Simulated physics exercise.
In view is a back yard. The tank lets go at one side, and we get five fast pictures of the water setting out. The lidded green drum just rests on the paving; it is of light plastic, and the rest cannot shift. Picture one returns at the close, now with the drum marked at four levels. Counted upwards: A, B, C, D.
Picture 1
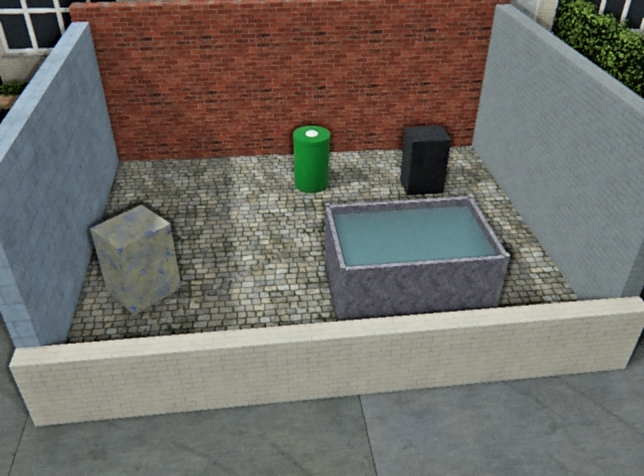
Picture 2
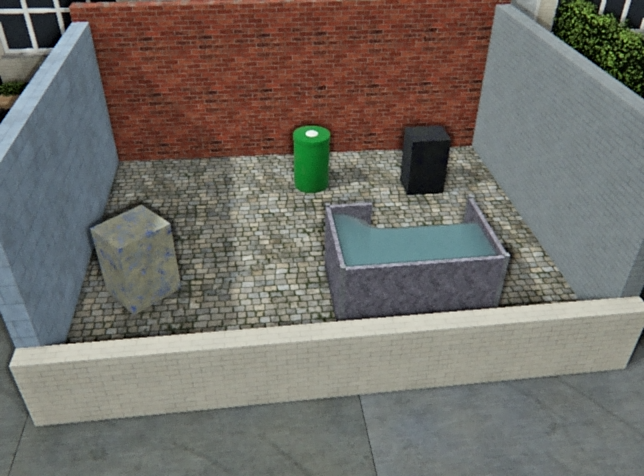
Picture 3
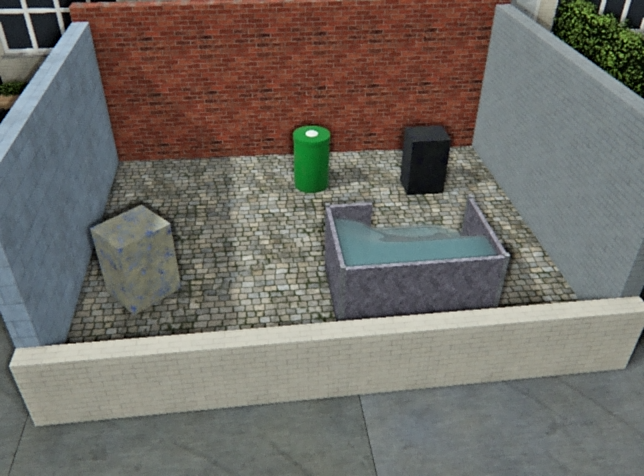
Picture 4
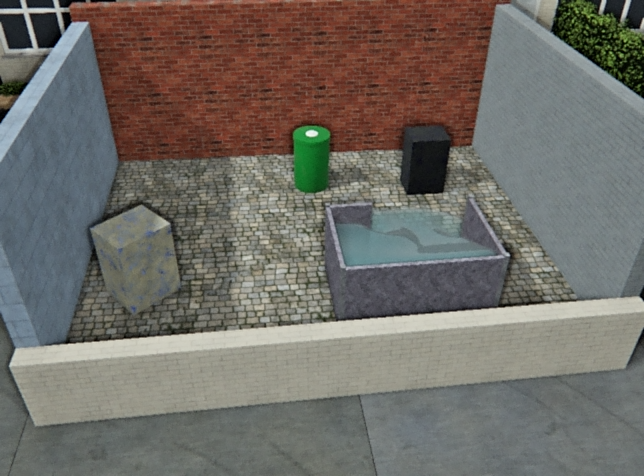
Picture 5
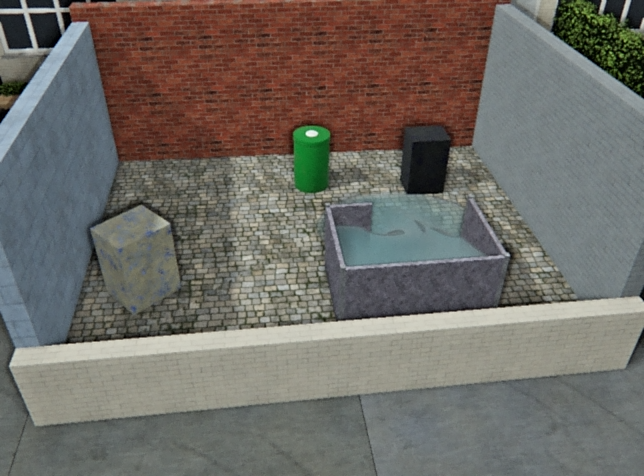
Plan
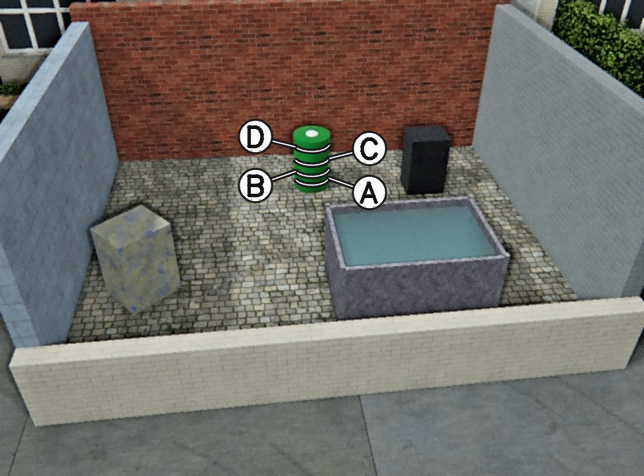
The water in the stone tank sloshes about as part of its back wall opens.
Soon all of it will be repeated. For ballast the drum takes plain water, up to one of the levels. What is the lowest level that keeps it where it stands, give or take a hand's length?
I would pick mark B.
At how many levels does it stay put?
Three of the four.
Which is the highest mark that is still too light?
Here it is mark A.
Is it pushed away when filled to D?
No.
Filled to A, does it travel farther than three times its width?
No, it does not.
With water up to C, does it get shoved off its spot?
No.
In white, A at (313, 185); B at (313, 176); C at (313, 165); D at (313, 151); from the bottom up A, B, C, D.
With A, it is pushed about its own width away.
With B, it does not move.
With C, it does not move.
With D, it does not move.
